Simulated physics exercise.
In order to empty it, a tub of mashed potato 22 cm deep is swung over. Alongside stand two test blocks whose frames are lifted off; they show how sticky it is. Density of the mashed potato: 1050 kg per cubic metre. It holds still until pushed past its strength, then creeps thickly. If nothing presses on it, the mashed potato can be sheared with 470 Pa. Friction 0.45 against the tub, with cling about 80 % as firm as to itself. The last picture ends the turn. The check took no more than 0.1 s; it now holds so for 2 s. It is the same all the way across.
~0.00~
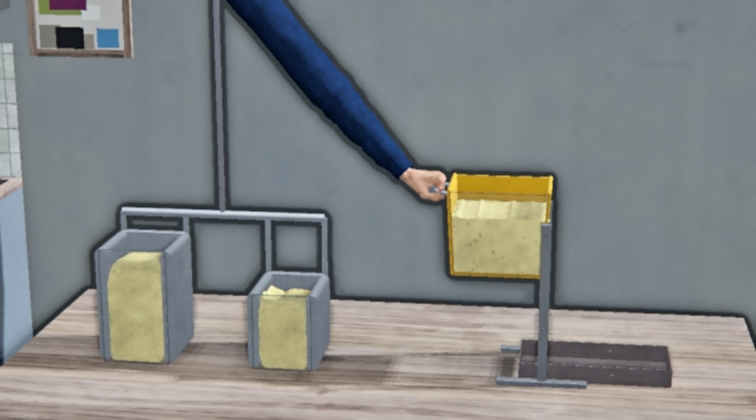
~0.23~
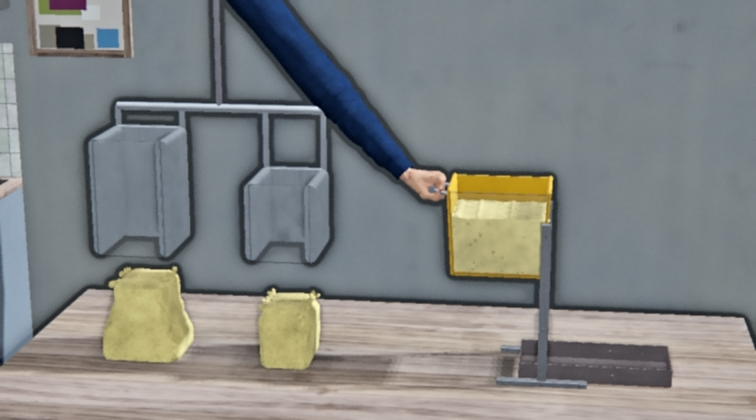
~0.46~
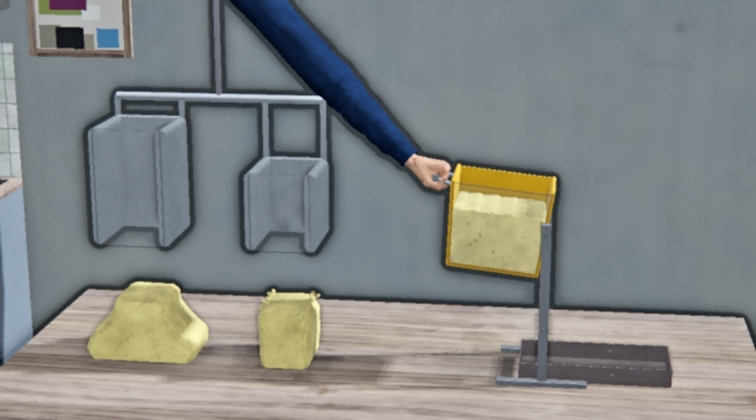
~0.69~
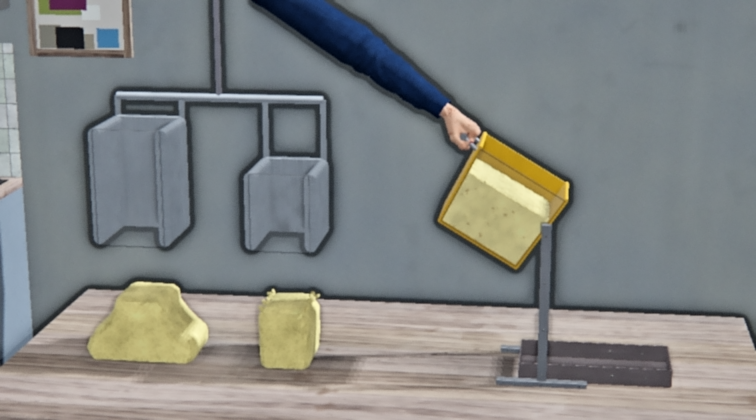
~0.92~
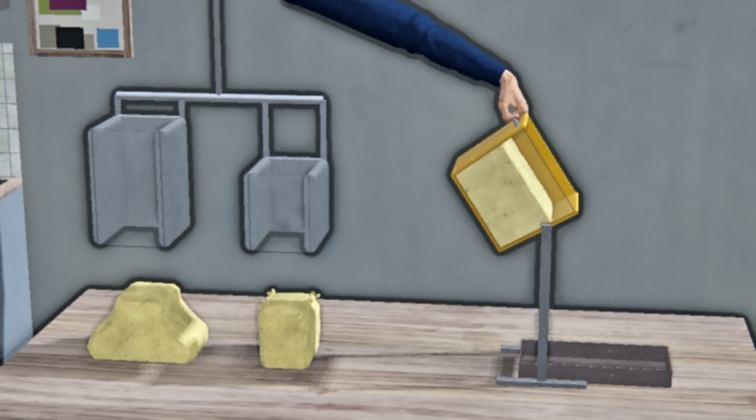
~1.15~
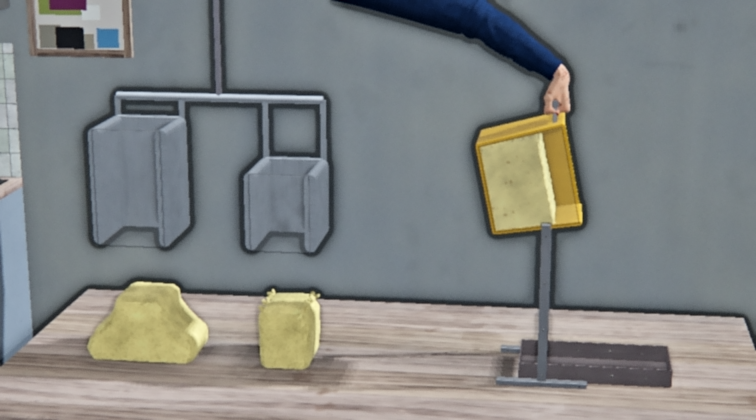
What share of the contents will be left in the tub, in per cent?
Roughly 100 per cent will be left in the tub.
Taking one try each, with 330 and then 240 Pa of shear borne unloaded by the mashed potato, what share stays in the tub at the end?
Respectively 80 % and 65 %.
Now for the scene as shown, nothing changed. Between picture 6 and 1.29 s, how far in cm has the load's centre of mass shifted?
Something like 1 cm, I'd say.
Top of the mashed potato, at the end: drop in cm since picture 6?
3 cm or so.
By 1.29 s, the tub is at 78 degrees and holds 100 %.
By 1.46 s, the tub is at 78 degrees and holds 100 %.
By 1.63 s, the tub is at 78 degrees and holds 100 %.
By 1.80 s, the tub is at 78 degrees and holds 100 %.
By 3.15 s, at the end, the tub is at 78 degrees and holds 100 %.
